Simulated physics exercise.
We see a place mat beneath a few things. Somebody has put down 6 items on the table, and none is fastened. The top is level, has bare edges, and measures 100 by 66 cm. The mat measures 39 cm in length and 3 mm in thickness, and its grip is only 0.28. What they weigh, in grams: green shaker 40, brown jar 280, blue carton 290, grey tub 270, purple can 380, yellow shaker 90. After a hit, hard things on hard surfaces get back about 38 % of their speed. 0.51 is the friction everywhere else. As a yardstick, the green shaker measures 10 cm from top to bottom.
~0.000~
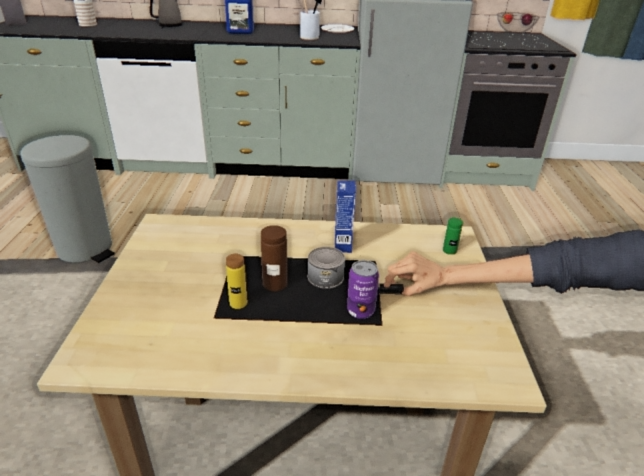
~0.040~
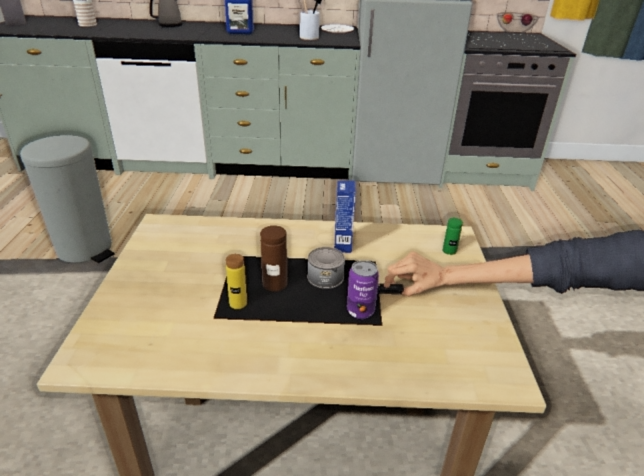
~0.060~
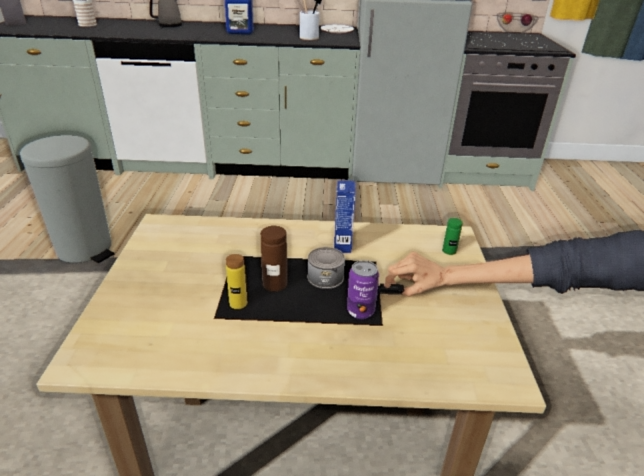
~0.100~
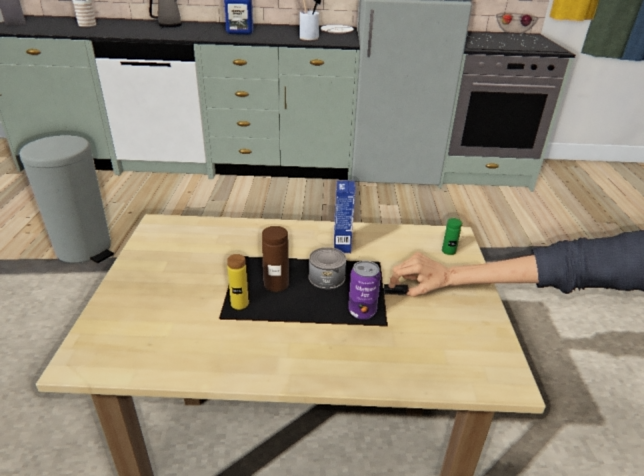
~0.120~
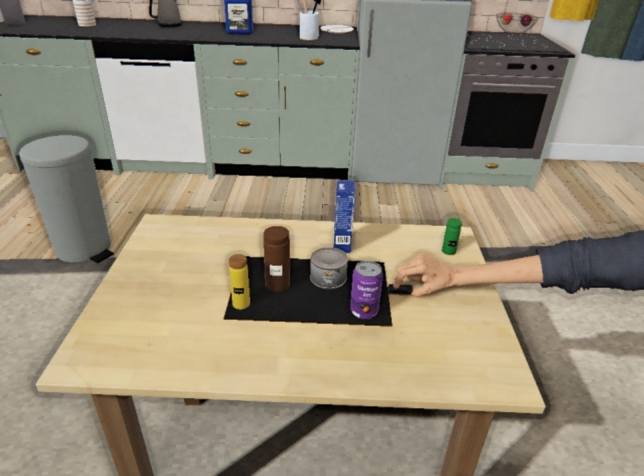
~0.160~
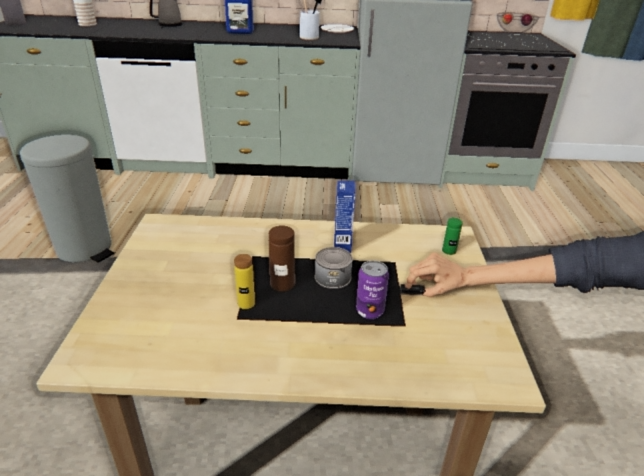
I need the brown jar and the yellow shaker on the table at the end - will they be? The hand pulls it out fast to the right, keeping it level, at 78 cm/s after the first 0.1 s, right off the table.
The brown jar will not be; the yellow shaker will be.
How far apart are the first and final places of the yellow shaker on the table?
The shift is close to 17 cm.
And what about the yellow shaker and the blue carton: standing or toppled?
Here's how it ends: The yellow shaker comes down, and the blue carton never goes down.
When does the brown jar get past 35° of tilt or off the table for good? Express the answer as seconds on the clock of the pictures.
That first happens close to 0.9 seconds.
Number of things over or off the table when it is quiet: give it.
I get 4.
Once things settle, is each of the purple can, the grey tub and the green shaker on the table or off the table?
Observed: Purple can exits its support; grey tub exits its support; green shaker remains in bounds.
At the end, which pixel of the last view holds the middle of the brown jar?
Rest point: Near (629, 273).
After 0.46 s, mat out by 29 cm; yellow shaker 35° off upright near (282, 284); brown jar moved 22 cm near (363, 262); purple can moved 23 cm.
After 0.76 s, mat out by 52 cm; grey tub and purple can now off the table; yellow shaker on its side near (306, 300); brown jar moved 45 cm near (459, 266).
After 1.16 s, mat out by 83 cm; brown jar now off the table; yellow shaker on its side near (306, 300).
In the end (3.3 s), off the table, brown jar, grey tub and purple can; toppled on the table, yellow shaker; the other 2 under 6 cm from the start. At the end, from the last picture's camera, brown jar near (629, 273), yellow shaker near (307, 296).
